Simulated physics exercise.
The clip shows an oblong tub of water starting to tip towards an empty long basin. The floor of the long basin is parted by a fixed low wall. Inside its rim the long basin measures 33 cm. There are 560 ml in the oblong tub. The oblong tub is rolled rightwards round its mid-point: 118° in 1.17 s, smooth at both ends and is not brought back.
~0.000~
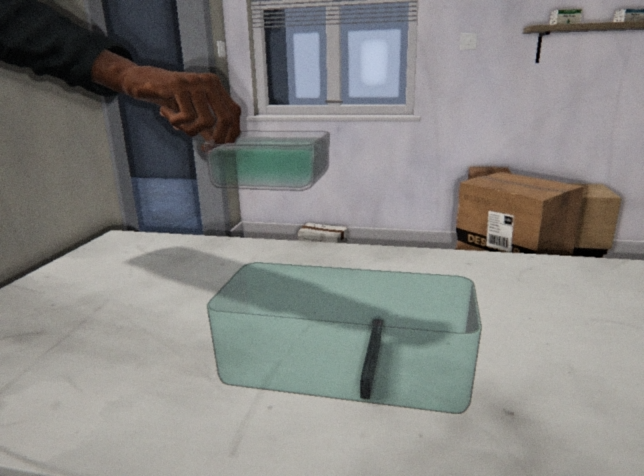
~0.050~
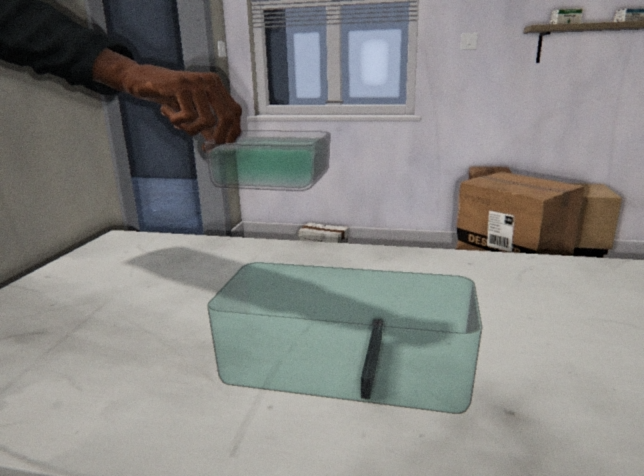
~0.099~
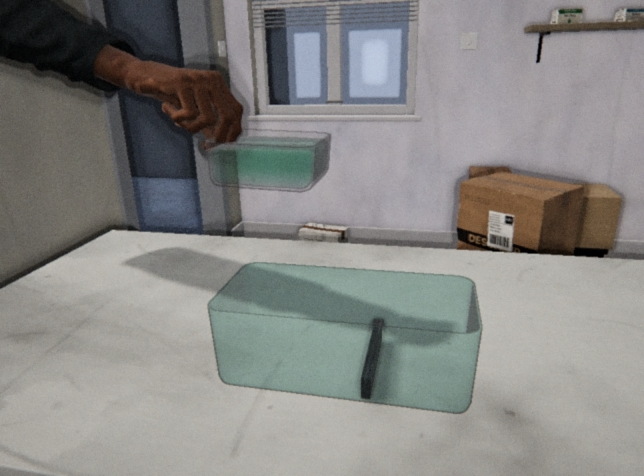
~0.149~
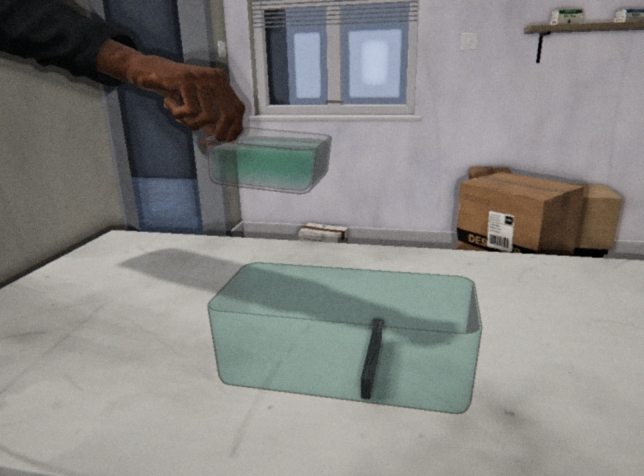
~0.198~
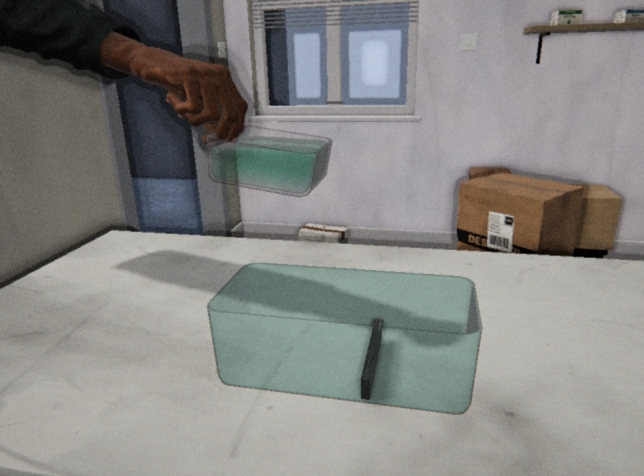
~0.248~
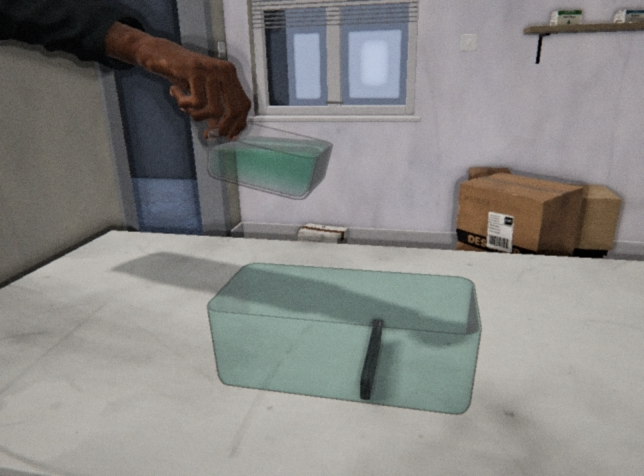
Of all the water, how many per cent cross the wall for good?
About 61 per cent.
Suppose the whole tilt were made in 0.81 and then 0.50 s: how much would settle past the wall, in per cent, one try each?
First 55, then 35 per cent.
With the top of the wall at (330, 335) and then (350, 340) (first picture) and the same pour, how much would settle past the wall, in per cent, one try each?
First 80, then 75 per cent.
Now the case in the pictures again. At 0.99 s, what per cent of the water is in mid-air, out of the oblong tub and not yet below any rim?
About 7 per cent.
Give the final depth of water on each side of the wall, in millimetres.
Left about 8 mm, right about 20 mm.
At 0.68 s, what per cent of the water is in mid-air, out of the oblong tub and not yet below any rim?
About 48 per cent.
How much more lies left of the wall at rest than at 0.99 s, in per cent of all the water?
Near 8 in a hundred.
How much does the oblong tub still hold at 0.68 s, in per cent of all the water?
Some 22 per cent.
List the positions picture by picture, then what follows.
In the first frame, it leans 0°; its right rim is at (321, 140); the water meets the walls at (226, 143) and (321, 145); the long basin's rim runs from (227, 285) to (476, 304); the wall's top is at (372, 347).
In the second frame, it leans 1°; its right rim is at (322, 140); the water meets the walls at (226, 143) and (321, 145).
In the third frame, it leans 2°; its right rim is at (322, 142); the water meets the walls at (227, 143) and (322, 145).
In the fourth frame, it leans 5°; its right rim is at (323, 144); the water meets the walls at (227, 143) and (323, 146).
In the fifth frame, it leans 8°; its right rim is at (324, 148); the water meets the walls at (227, 143) and (324, 147).
In the sixth frame, it leans 13°; its right rim is at (324, 153); the water meets the walls at (228, 143) and (325, 148).
Then, 0.68 s in, the tilt is 73° and 23 per cent is still to pour, 4 is left of the wall and 24 right of it.
Then, 0.99 s in, the tilt is 111° and 2 per cent is still to pour, 28 is left of the wall and 61 right of it.
Then, 1.31 s in, the tilt is 118° and 0 per cent is still to pour, 36 is left of the wall and 61 right of it.
Then, 1.67 s in, the tilt is 118° and 0 per cent is still to pour, 36 is left of the wall and 61 right of it.
Finally, 36 per cent lies left of the wall, 61 right of it and 3 outside.
